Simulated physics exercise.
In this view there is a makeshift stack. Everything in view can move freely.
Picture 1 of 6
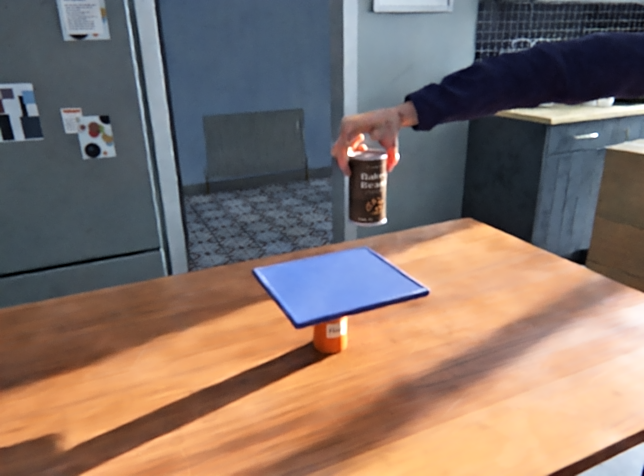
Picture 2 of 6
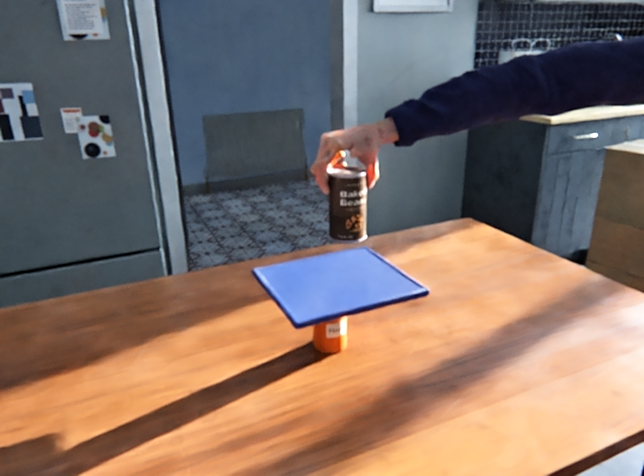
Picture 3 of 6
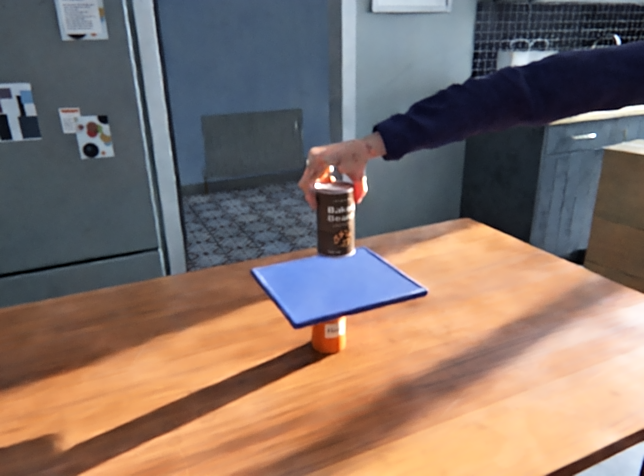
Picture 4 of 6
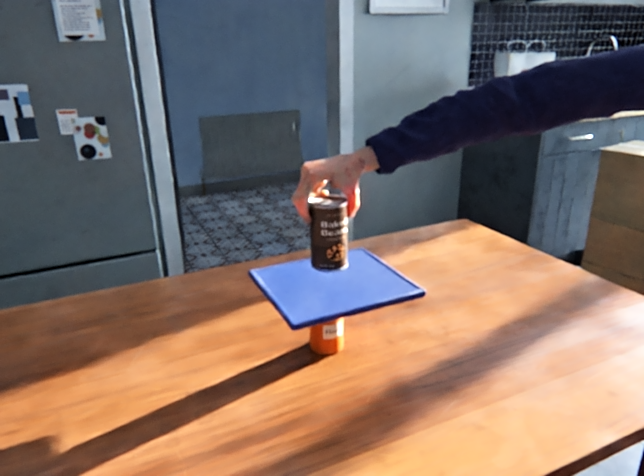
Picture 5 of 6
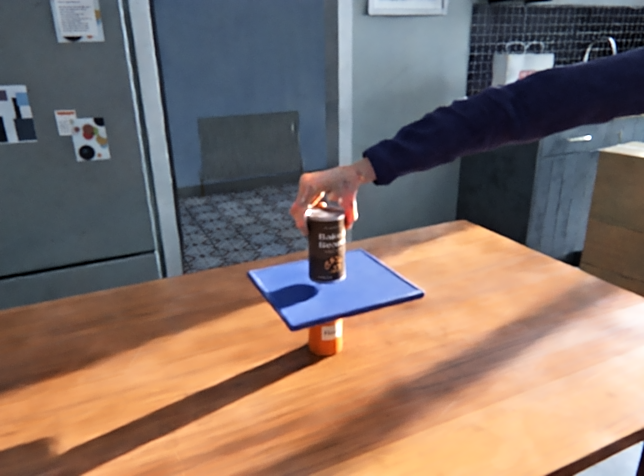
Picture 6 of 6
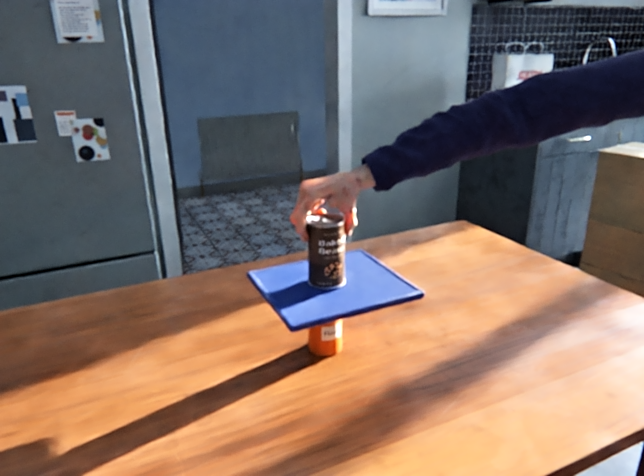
At first, a hand holds a brown tin in the air above a blue square board balanced on a small orange container on a wooden table. The hand lowers the tin, drifting slightly left as it descends. It then sets the tin on the board and keeps its grip on it.
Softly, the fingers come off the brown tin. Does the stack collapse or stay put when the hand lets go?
Stays standing.
Then, 0.80 s on from there, no change.
Then, 1.70 s on from there, brown tin resting near (326, 252).
In the end, all 3 unmoved. At the end, from the last picture's camera, brown tin near (326, 251). The stack holds.
